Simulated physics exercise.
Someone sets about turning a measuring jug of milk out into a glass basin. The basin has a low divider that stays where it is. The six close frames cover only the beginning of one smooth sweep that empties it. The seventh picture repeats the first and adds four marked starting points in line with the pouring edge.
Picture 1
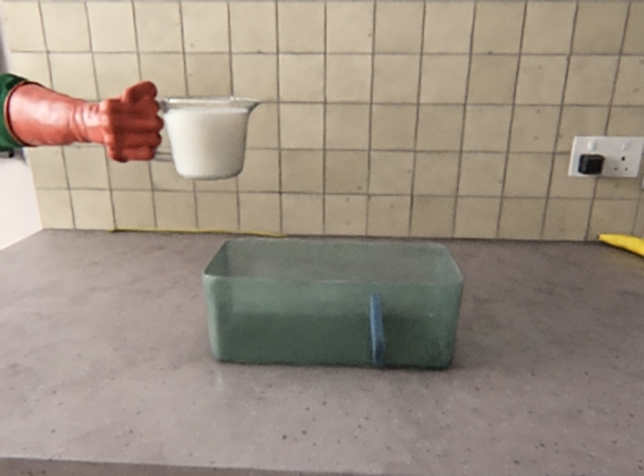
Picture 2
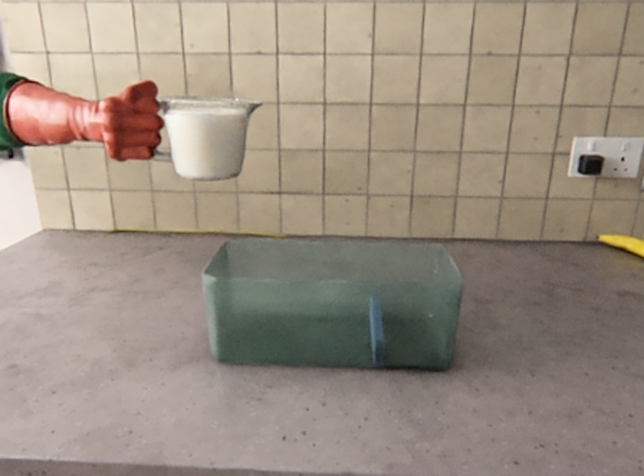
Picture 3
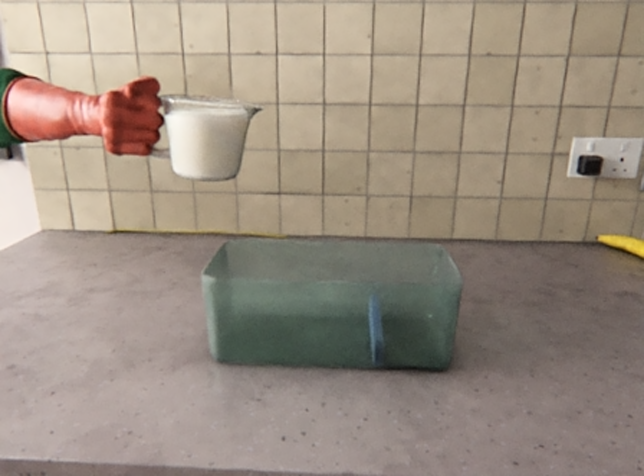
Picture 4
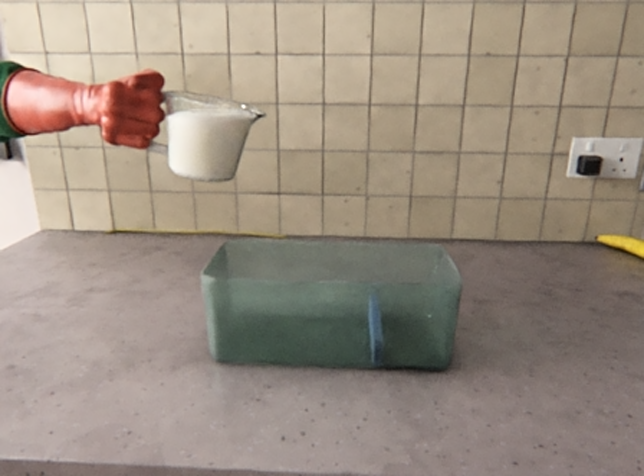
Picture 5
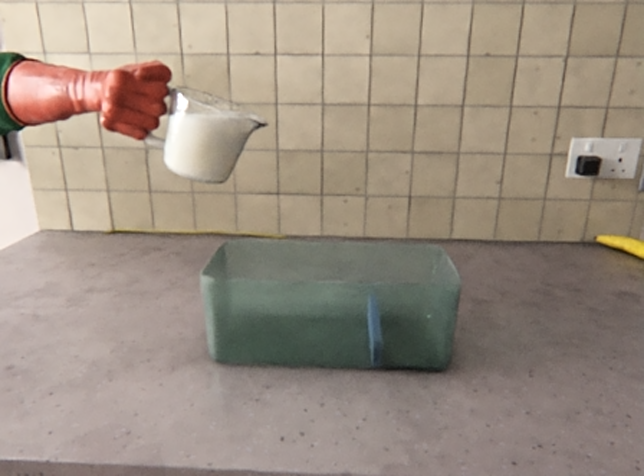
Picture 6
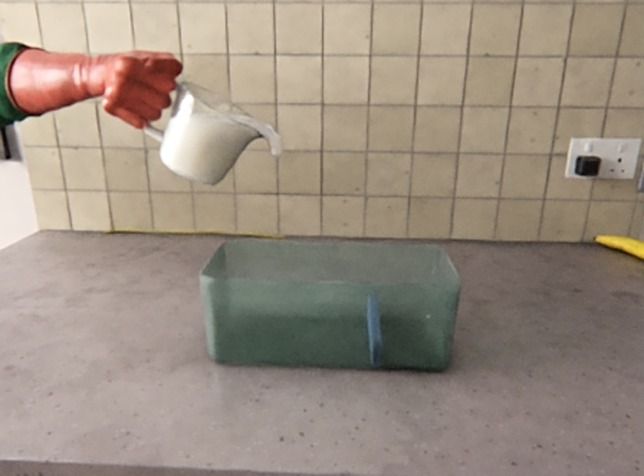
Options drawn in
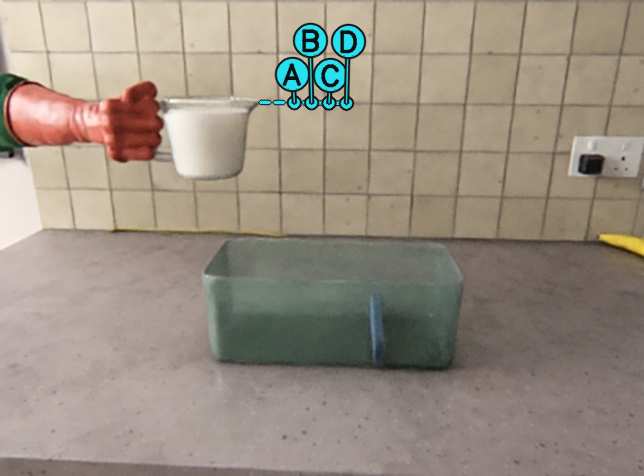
The clip opens on a red-gloved hand holding a clear jug of milk upright, above and to the left of a greenish glass basin on a grey counter. The hand slowly tilts the jug to the right, and a short stream of milk curls over its lip.
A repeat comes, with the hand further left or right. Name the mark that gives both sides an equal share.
Go for C.
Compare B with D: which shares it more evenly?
D it is.
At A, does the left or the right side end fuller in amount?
The left one.
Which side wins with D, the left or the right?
The right side.
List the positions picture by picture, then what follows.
Upright, lip at (260, 102); basin from (212, 356) to (452, 365); top of the wall at (377, 314); nothing has left yet.
Upright, lip at (261, 104); nothing has left yet.
Tipped about 5°, lip at (262, 108); nothing has left yet.
Tipped about 11°, lip at (265, 115); nothing has left yet.
Tipped about 20°, lip at (267, 124); nothing has left yet.
Tipped about 30°, lip at (268, 136); milk is over the lip, down to (278, 153).
On the marked copy, A at (294, 102); B at (311, 102); C at (329, 103); D at (346, 103).
For dot A, about 92 % ends left of the wall and 7 % right of it.
For dot B, about 84 % ends left of the wall and 13 % right of it; 3 % is lost outside.
For dot C, about 51 % ends left of the wall and 48 % right of it.
For dot D, about 29 % ends left of the wall and 69 % right of it.
